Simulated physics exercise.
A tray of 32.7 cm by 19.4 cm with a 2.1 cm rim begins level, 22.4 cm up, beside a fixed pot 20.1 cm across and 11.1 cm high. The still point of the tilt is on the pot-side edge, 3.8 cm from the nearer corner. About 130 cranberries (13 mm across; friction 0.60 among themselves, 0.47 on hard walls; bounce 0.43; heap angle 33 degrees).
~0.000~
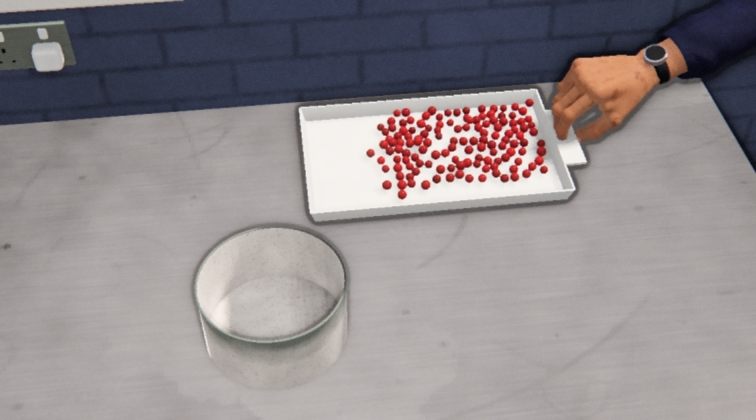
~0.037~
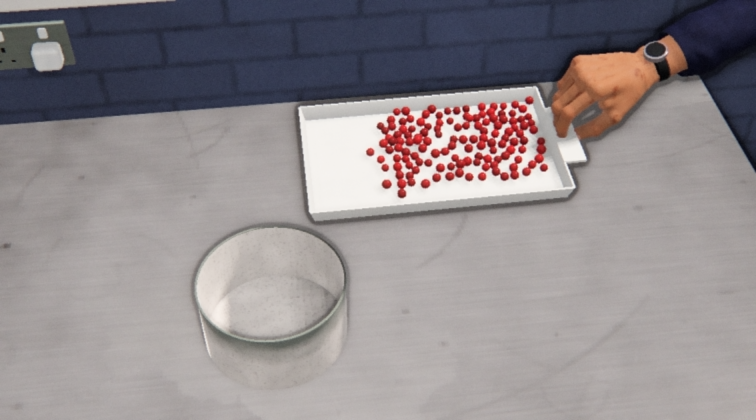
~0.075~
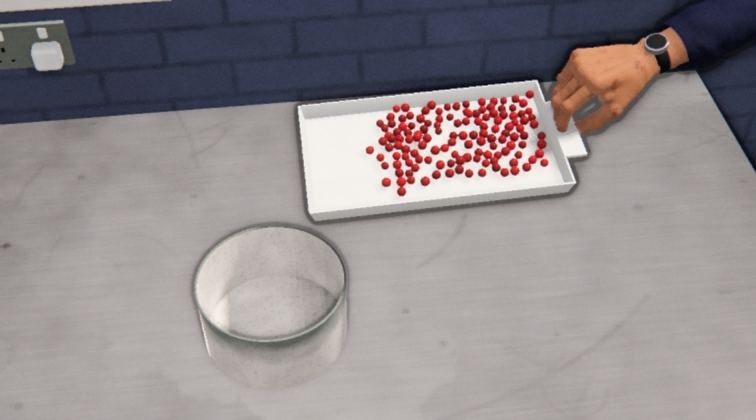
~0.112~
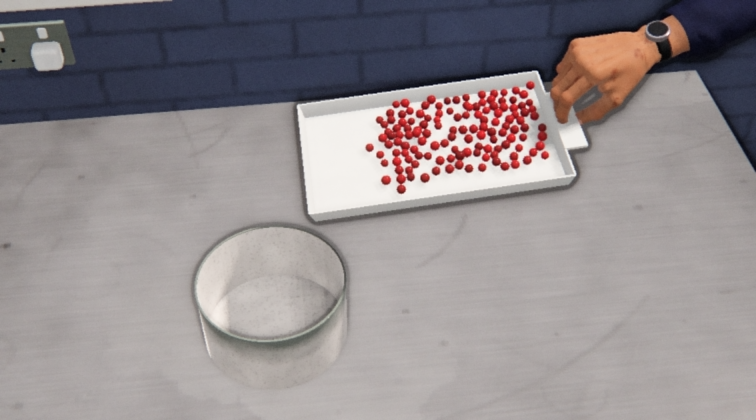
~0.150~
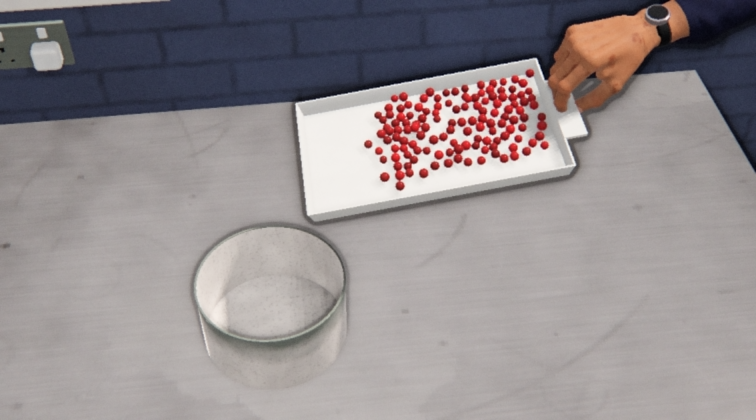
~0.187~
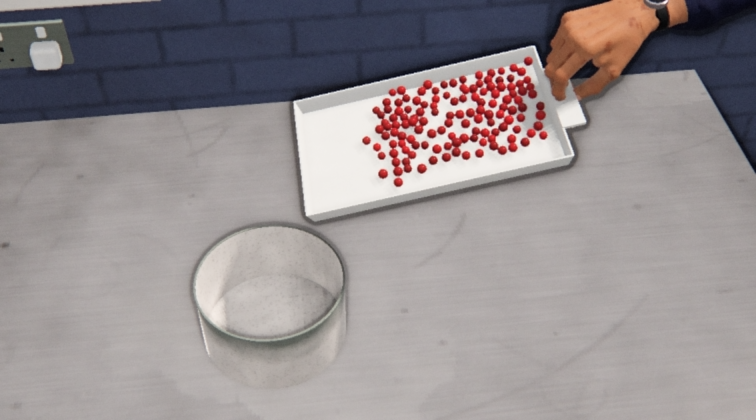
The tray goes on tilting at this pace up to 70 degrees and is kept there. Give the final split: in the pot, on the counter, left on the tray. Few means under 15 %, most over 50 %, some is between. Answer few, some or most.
Pot: Most, counter: Few, tray: Some.
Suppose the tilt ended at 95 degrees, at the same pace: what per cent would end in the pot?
Then about 100 per cent.
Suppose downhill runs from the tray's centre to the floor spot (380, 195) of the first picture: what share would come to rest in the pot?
About 65 per cent.
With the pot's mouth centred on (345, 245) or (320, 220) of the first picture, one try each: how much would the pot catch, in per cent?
Some 5 and 10 per cent.
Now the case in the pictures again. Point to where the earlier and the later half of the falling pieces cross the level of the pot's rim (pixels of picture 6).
First near (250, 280), later near (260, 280).
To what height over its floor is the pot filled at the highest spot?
Some 2.0 cm.
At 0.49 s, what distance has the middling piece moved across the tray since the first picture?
Some 5 cm.
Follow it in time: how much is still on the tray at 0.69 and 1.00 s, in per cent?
In turn: 100, 45.
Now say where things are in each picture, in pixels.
Tray tilt 0 degrees, front corners at (315, 209) and (569, 187); middle of the pieces at (463, 141); pot at (271, 281), in the first picture.
Tray tilt 1 degrees, front corners at (315, 209) and (569, 185); middle of the pieces at (463, 140), in the second picture.
Tray tilt 2 degrees, front corners at (314, 209) and (569, 180); middle of the pieces at (463, 136), in the third picture.
Tray tilt 5 degrees, front corners at (314, 210) and (570, 172), lowest corner left front; middle of the pieces at (463, 130), in the fourth picture.
Tray tilt 9 degrees, front corners at (312, 210) and (569, 163), lowest corner left front; middle of the pieces at (462, 122), in the fifth picture.
Tray tilt 12 degrees, front corners at (311, 211) and (568, 153), lowest corner left front; middle of the pieces at (460, 115); pot at (270, 280). The tray's pace is about 95 degrees a second, in the sixth picture.
After 0.49 s, tilt 41 degrees; the tray holds 100 %, the pot 0 %.
Then, at 0.69 s, tilt 60 degrees; the tray holds 100 %, the pot 0 %.
Then, at 1.00 s, tilt 70 degrees; the tray holds 45 %, the pot 50 %.
In the end, at 1.9 s, pot 60 %, counter 0 %, tray 35 %.
